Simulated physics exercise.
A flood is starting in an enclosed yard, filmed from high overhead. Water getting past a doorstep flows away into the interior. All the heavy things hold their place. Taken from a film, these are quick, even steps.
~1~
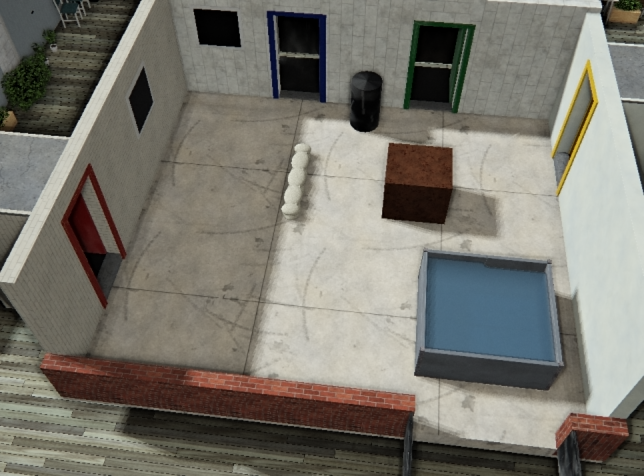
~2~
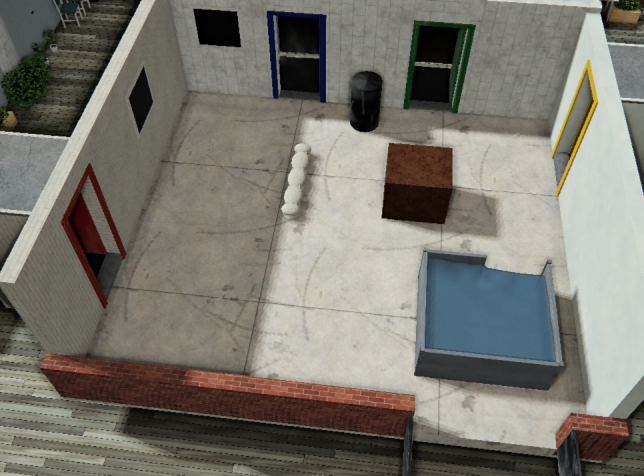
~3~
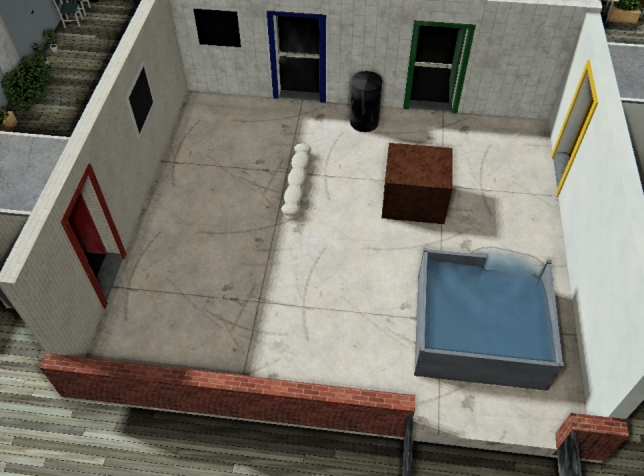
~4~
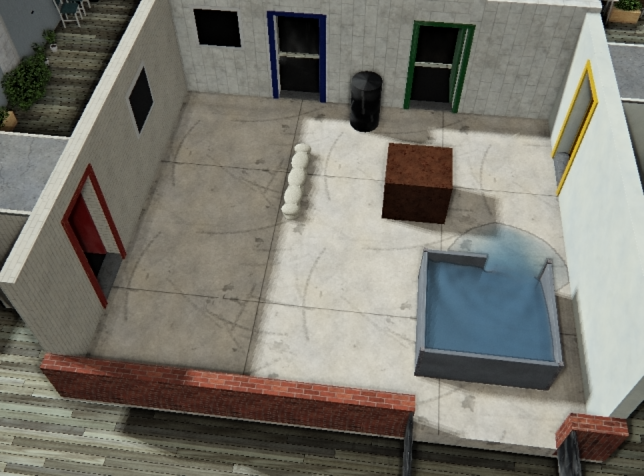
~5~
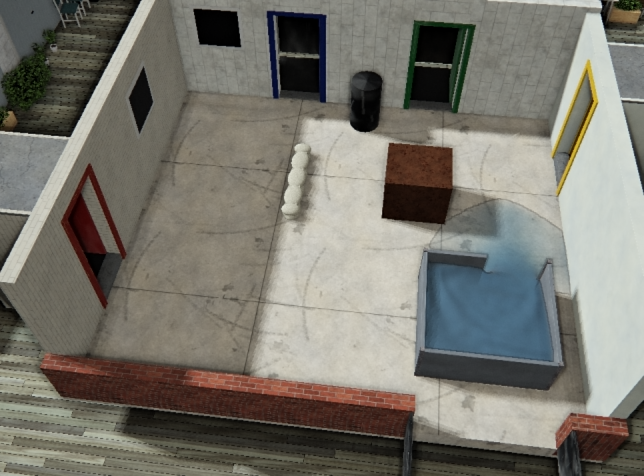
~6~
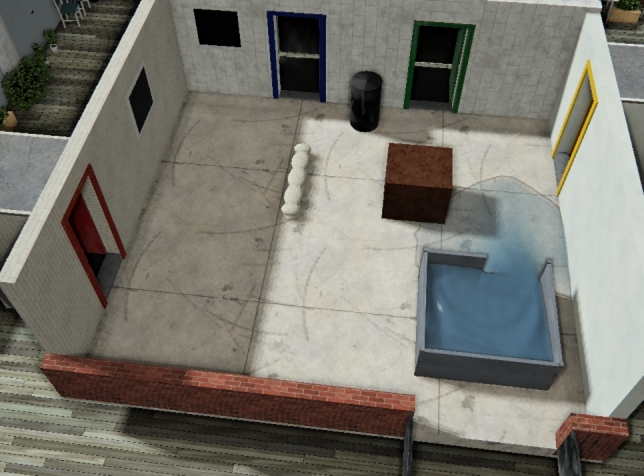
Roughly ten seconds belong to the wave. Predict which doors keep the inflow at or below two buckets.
Prediction: The blue door stays at or below, the red door stays at or below, the green door goes above, the yellow door stays at or below.
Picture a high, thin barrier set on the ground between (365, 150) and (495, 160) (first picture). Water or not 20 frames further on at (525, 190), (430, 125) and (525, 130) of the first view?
Taking the points in the order given, they are inundated, inundated and inundated.
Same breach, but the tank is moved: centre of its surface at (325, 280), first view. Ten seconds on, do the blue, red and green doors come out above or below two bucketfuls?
The blue door exceeds the limit, the red door stays within the limit, the green door exceeds the limit.
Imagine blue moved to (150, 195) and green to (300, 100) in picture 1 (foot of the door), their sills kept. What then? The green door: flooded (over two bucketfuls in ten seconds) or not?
My reading: The green door lets less in.
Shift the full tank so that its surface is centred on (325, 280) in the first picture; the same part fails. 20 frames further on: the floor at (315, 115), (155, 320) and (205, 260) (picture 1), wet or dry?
Log: Flood; no flood; no flood.
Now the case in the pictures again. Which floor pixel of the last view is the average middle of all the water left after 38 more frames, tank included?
Roughly (436, 207) in the last picture.
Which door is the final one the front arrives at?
That would be the red one.
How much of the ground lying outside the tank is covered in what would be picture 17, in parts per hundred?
My estimate is roughly 25 percent.
A moment on, water covers 20 % of the floor; the blue door not reached, the red door not reached, the green door not reached, the yellow door wet at the sill, nothing in.
Next, water covers 25 % of the floor; the blue door not reached, the red door not reached, the green door under two buckets in, the yellow door wet at the sill, nothing in.
Then, water covers 25 % of the floor; the blue door not reached, the red door not reached, the green door far over two buckets in, the yellow door wet at the sill, nothing in.
Later, water covers 50 % of the floor; the blue door wet at the sill, nothing in, the red door not reached, the green door far over two buckets in, the yellow door wet at the sill, nothing in.
In the end, water covers 80 % of the floor; the blue door wet at the sill, nothing in, the red door wet at the sill, nothing in, the green door far over two buckets in, the yellow door wet at the sill, nothing in.
